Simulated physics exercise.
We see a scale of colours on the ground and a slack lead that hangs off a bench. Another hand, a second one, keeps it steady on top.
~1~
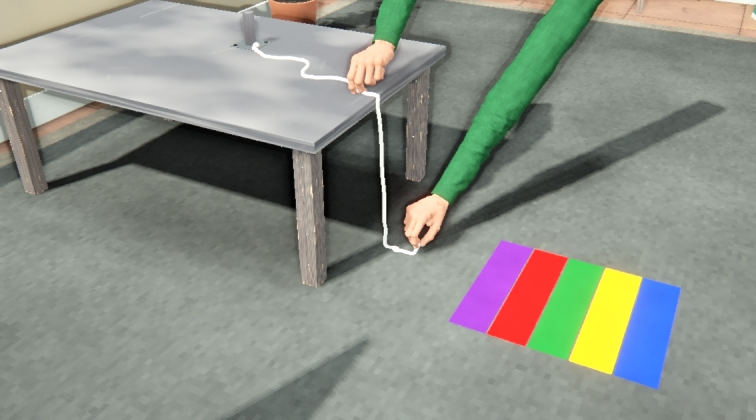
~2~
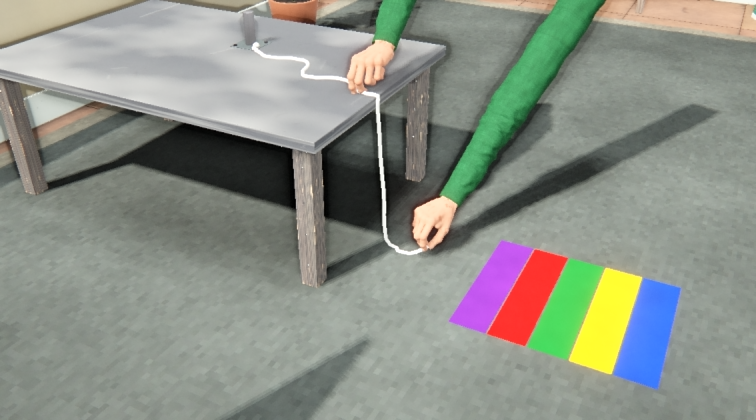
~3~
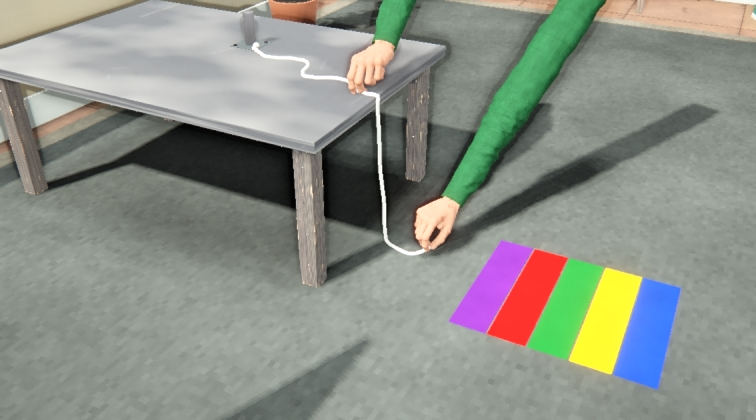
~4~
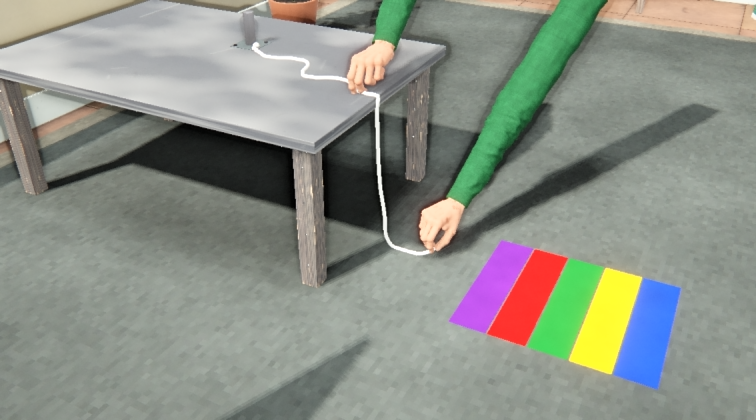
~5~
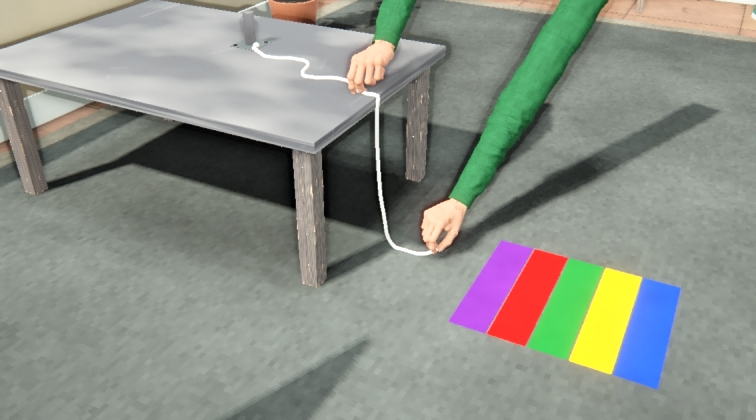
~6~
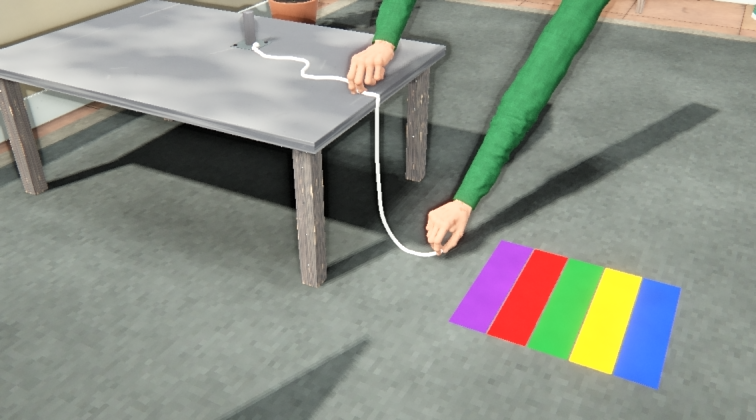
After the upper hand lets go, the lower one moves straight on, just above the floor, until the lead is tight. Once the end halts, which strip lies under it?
The green strip lies under it.
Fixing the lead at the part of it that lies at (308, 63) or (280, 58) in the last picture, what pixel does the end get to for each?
Respectively (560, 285) and (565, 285).
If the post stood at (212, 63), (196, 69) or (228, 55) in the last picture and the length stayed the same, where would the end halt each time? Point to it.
The first try gives (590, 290), the second (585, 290) and the third (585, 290).
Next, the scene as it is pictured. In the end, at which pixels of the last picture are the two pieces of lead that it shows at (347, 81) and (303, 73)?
Roughly (379, 86) for the first and (338, 73) for the second.
A little later, end near (501, 268); over purple.
Next, end near (549, 281); over red.
When it is tight, end near (578, 289); over green. It gets as far as the green strip.
